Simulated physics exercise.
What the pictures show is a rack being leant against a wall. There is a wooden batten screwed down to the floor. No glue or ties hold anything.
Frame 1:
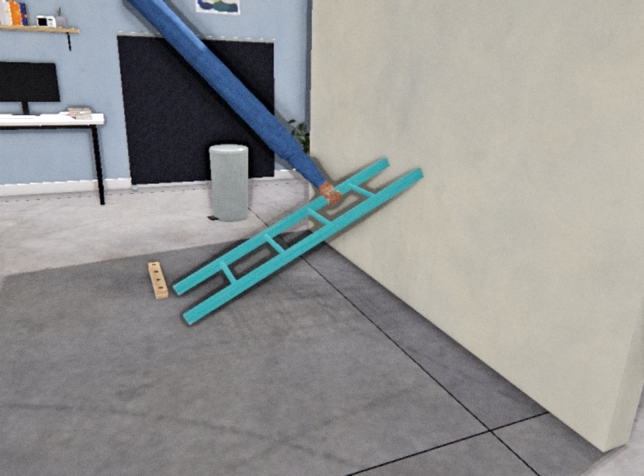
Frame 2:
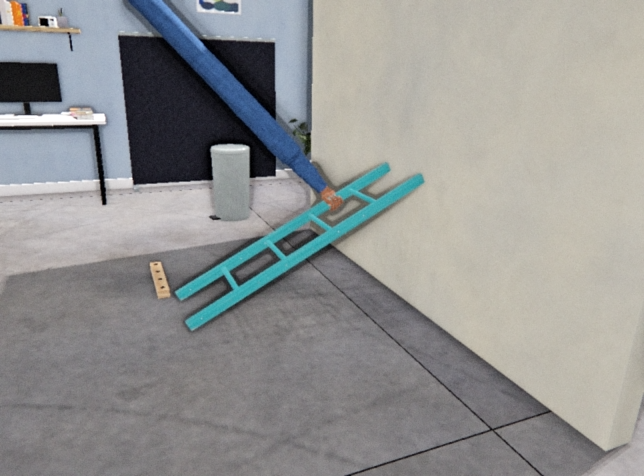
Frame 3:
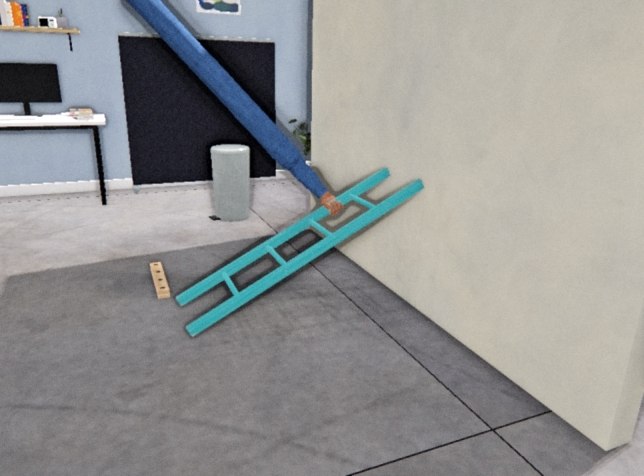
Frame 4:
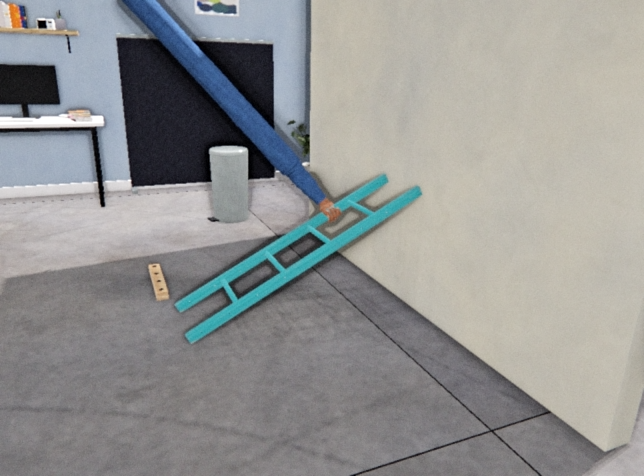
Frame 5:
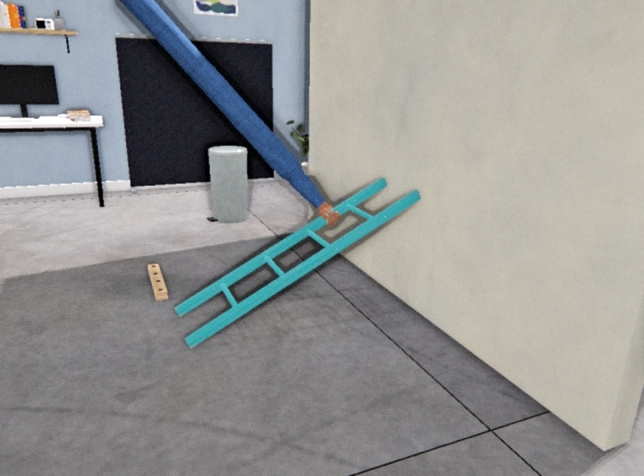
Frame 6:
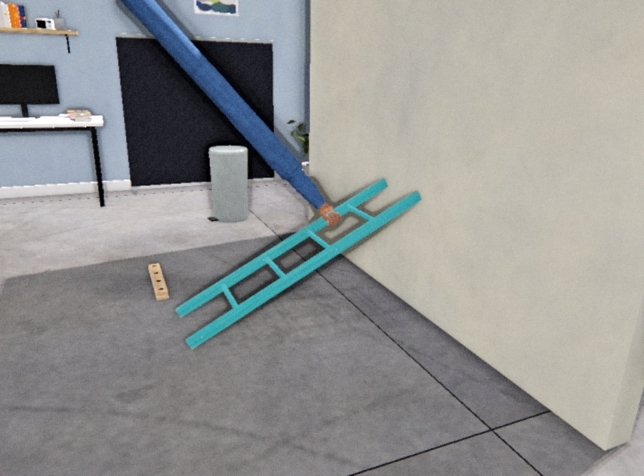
In a room with a dark gray floor, a blue arm held a turquoise, ladder-like rack slanted against a pale wall and lowered it slightly, while a small wooden batten stayed still on the floor.
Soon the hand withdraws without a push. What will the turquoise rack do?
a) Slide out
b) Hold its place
Answer: A.
Then, 0.24 s past the last view, turquoise rack leaning 7° off how it started near (293, 269).
Then, 0.34 s past the last view, turquoise rack leaning 17° off how it started near (287, 289).
Then, 0.40 s past the last view, turquoise rack leaning 26° off how it started near (285, 307).
Finally, the turquoise rack slips down, near (284, 310).
